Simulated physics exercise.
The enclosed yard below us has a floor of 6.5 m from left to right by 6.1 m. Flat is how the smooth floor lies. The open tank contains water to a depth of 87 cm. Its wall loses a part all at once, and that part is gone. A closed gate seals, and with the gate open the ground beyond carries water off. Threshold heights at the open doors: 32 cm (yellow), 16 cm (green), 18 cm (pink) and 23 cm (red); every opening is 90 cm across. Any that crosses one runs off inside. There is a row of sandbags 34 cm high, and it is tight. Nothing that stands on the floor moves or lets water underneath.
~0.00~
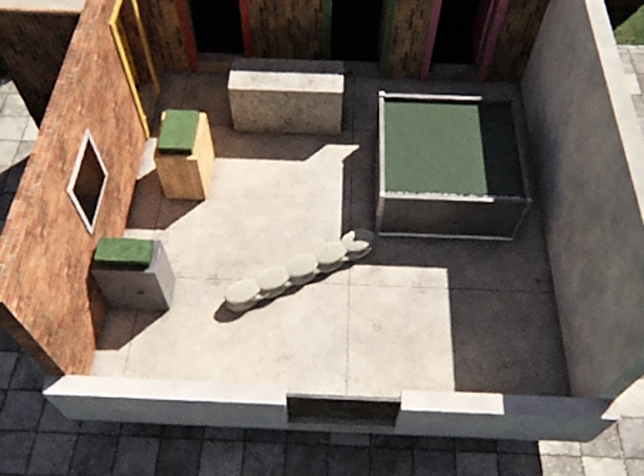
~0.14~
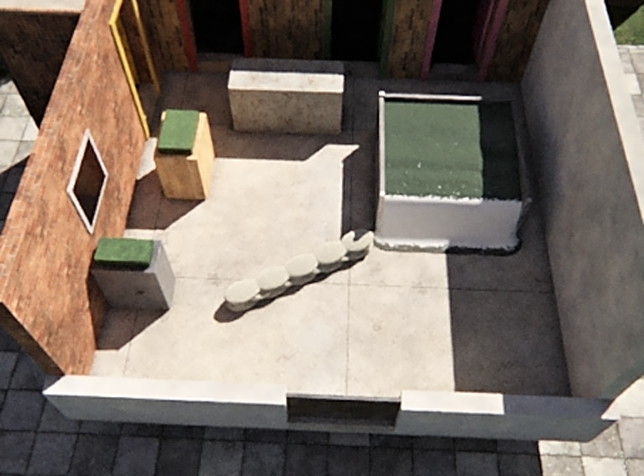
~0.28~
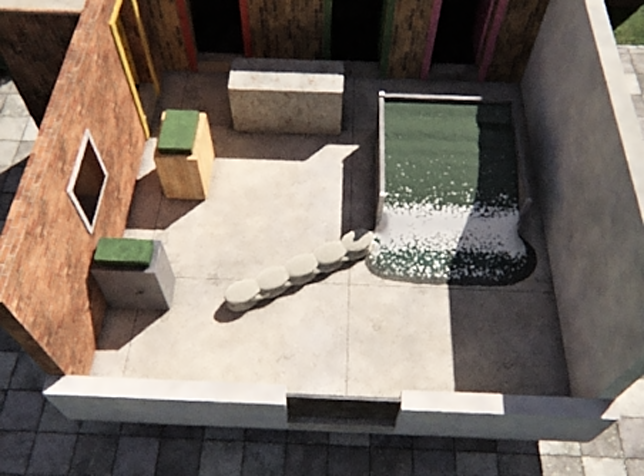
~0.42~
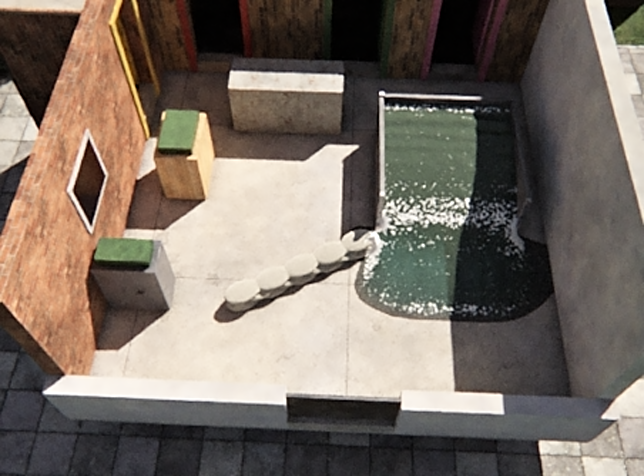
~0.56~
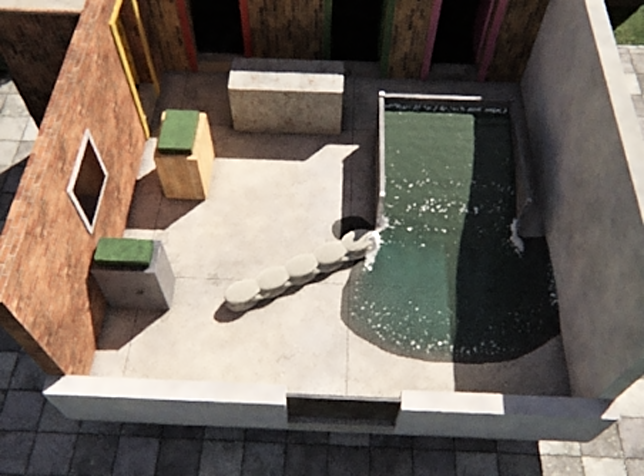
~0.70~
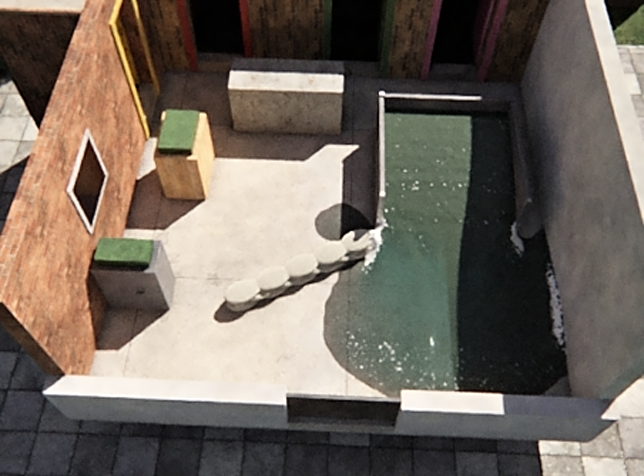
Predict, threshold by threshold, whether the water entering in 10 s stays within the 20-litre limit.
At the yellow door the inflow will be within bounds. At the green door the inflow will be within bounds. At the pink door the inflow will be within bounds. At the red door the inflow will be within bounds.
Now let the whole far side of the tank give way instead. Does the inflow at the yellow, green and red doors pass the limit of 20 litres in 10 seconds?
Yellow short, green beyond, red short.
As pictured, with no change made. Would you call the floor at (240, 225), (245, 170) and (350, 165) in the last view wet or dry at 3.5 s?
Going in order, clear, then clear, then clear.
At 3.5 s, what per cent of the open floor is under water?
Covered: Roughly 50 per cent.
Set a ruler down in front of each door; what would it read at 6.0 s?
Door by door in cm, yellow shows 3, green shows 2, pink shows 7, red shows 1.
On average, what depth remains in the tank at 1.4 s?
Average depth: About 38 cm.
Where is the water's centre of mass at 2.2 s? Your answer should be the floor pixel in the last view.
Close to (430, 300) in the last picture.
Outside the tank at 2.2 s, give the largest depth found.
It tops out at some 50 cm.
After 1.4 s water covers 30 % of the floor and is deepest (60 cm) near (565, 416); yellow door not reached, green door not reached, pink door not reached, red door not reached.
After 2.2 s water covers 40 % of the floor and is deepest (50 cm) near (565, 416); yellow door not reached, green door not reached, pink door not reached, red door not reached.
After 3.5 s water covers 50 % of the floor and is deepest (39 cm) near (145, 311); yellow door not reached, green door not reached, pink door not reached, red door not reached.
After 6.0 s water covers 85 % of the floor and is deepest (27 cm) near (86, 395); yellow door 3 cm at the sill, 0 L in, green door 2 cm at the sill, 0 L in, pink door 7 cm at the sill, 0 L in, red door not reached.
After 10.0 s water covers 95 % of the floor and is deepest (20 cm) near (496, 413); yellow door 7 cm at the sill, 0 L in, green door 7 cm at the sill, 0 L in, pink door 6 cm at the sill, 0 L in, red door 7 cm at the sill, 0 L in.
